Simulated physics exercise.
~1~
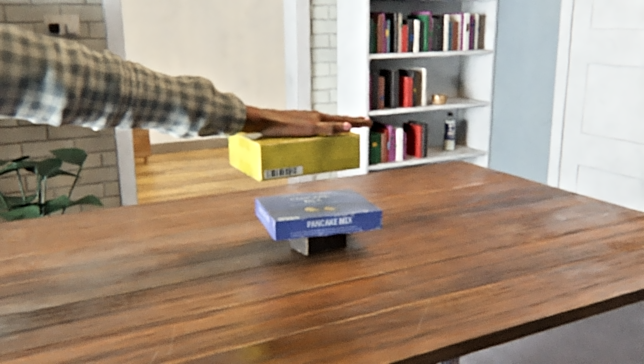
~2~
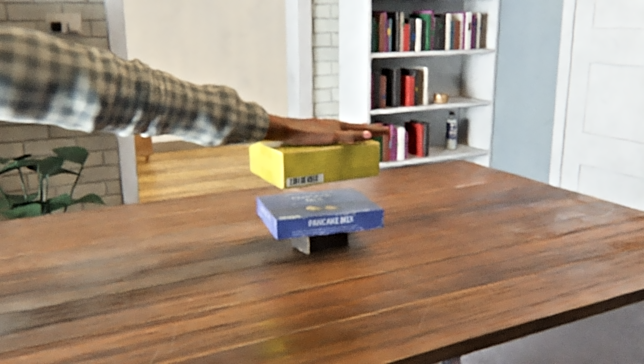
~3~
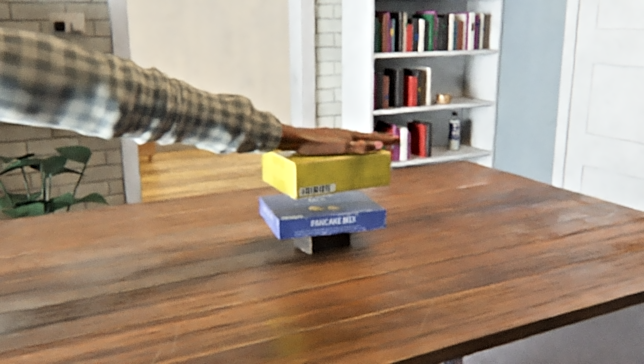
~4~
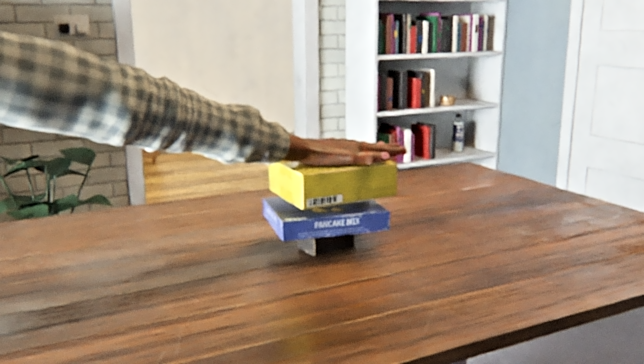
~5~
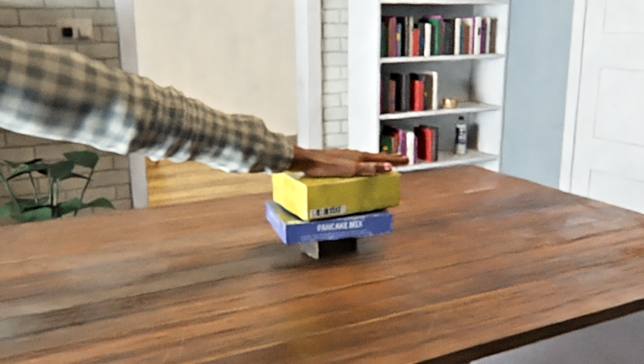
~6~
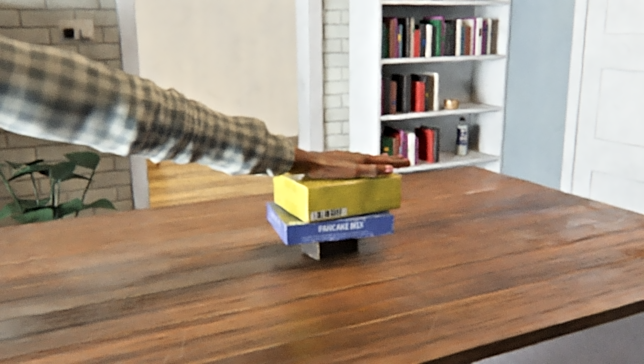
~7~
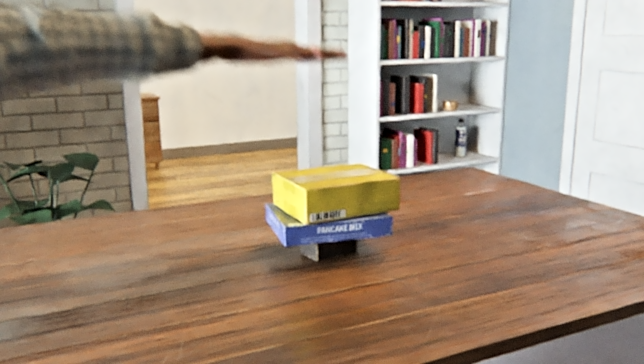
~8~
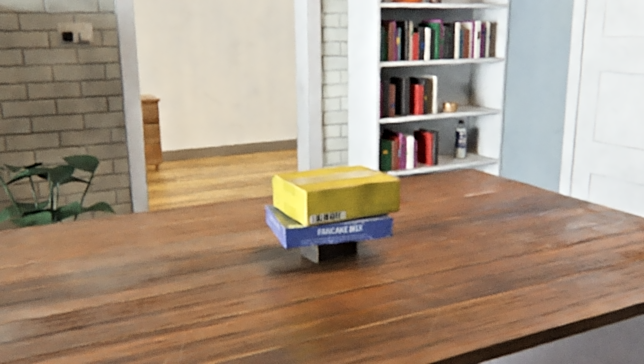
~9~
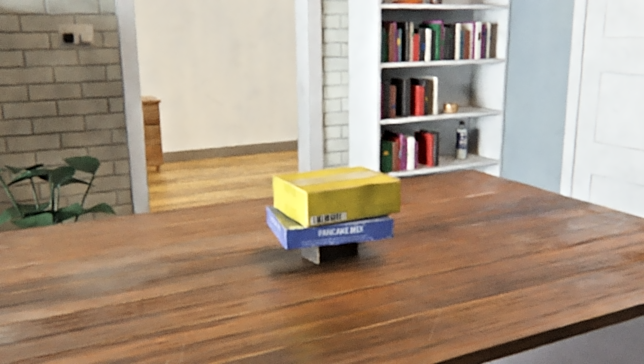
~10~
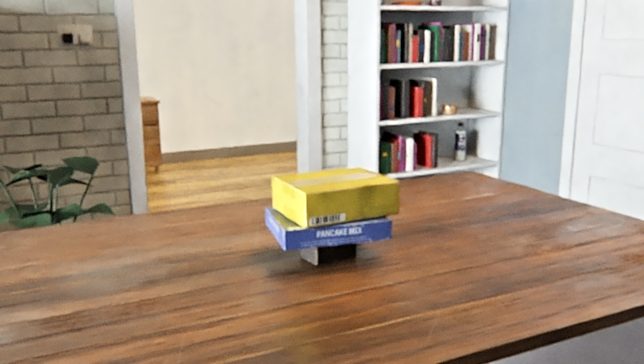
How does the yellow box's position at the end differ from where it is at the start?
At the start the yellow box is held above the blue packet with a gap between them, and at the end it is lower and a little further right, resting on top of the blue packet.
